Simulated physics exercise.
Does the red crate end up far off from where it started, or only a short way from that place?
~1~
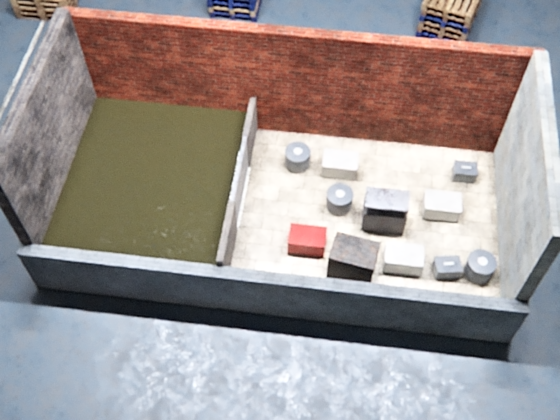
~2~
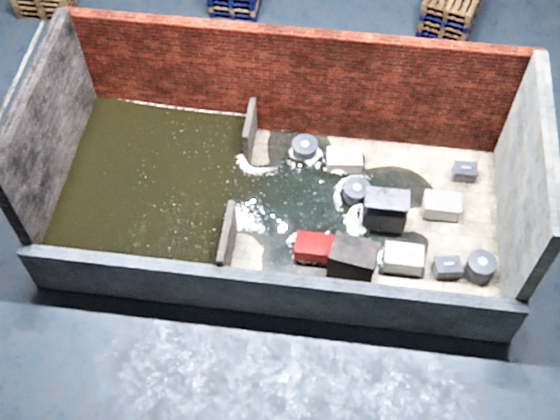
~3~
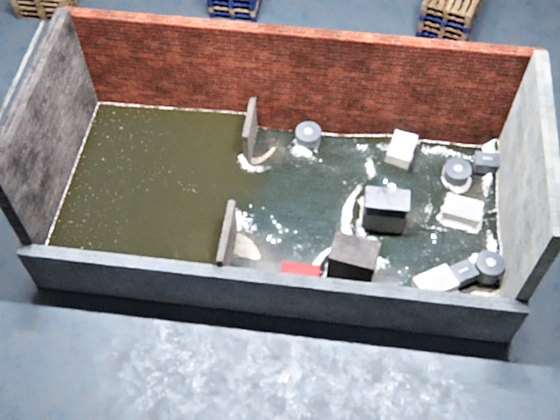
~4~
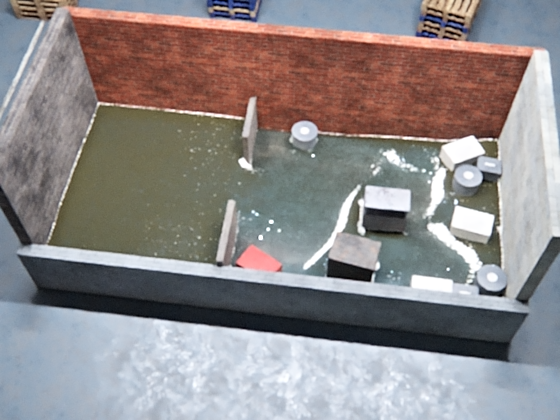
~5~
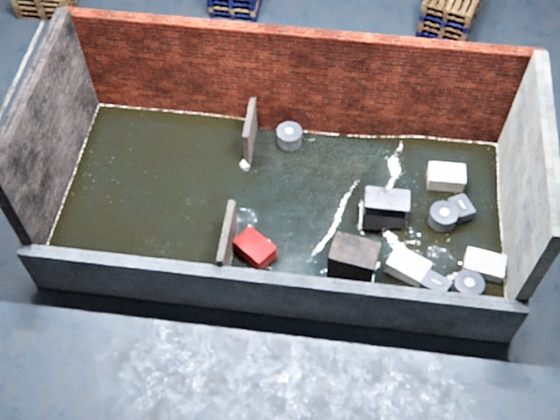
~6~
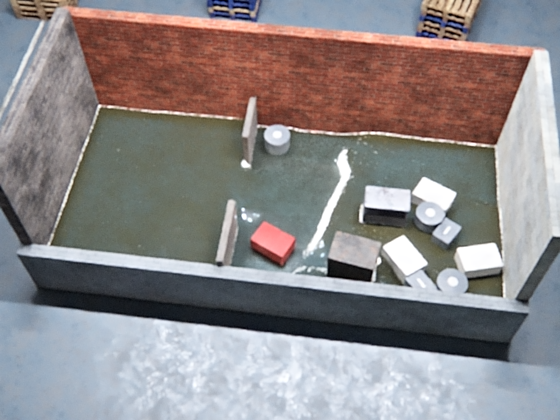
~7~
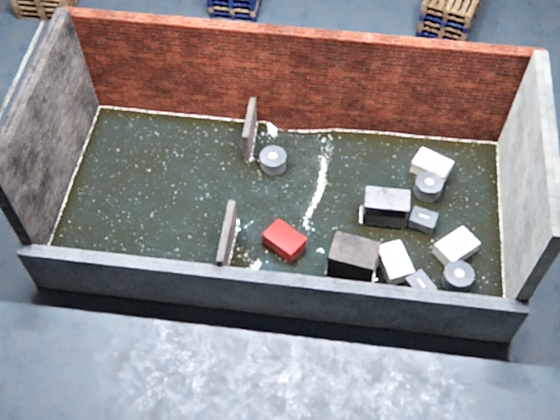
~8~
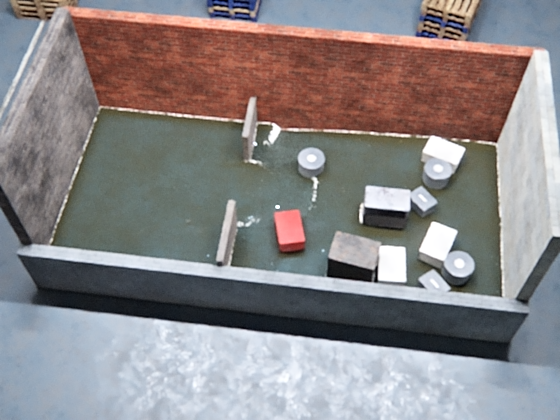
The red crate ends only a short way from where it started.
